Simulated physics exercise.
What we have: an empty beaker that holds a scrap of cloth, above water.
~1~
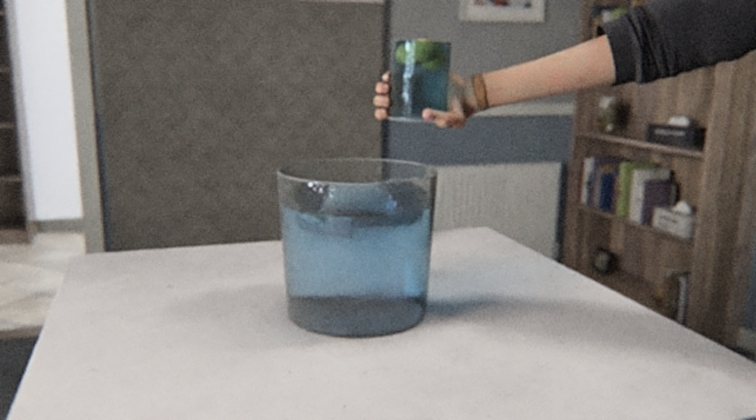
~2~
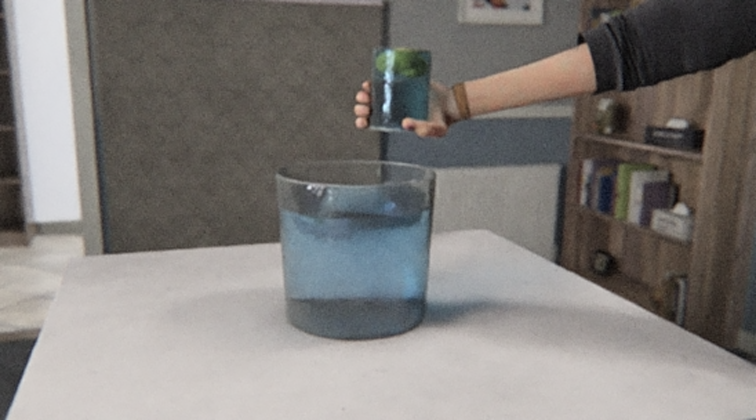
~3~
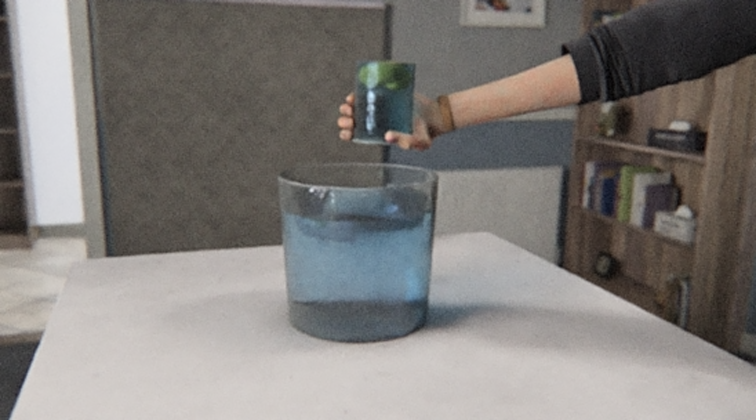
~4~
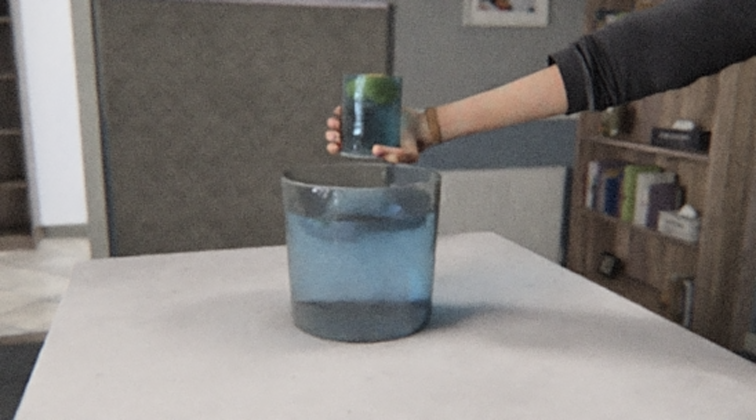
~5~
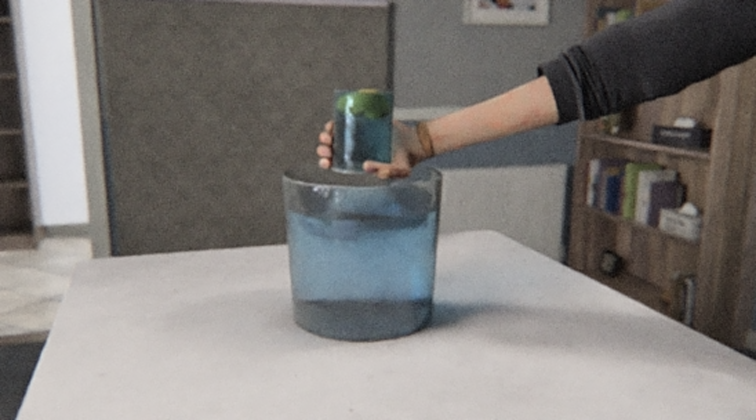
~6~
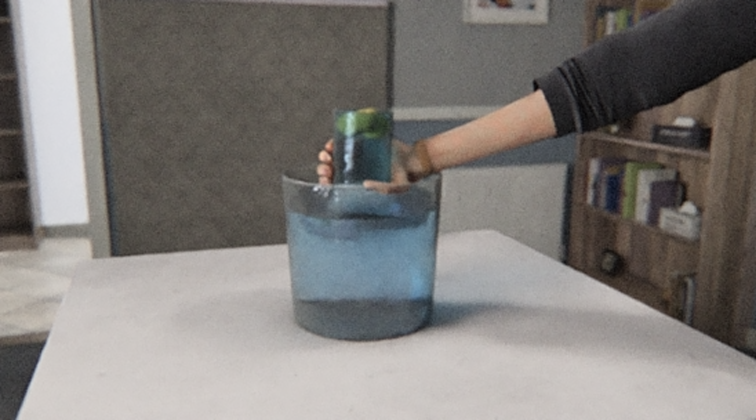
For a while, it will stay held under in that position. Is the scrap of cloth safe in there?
It stays safe.
Next, the beaker enters the water.
After that, air is trapped inside and holds the level down.
Finally, the beaker is under, still full of air, and the scrap of cloth is dry.
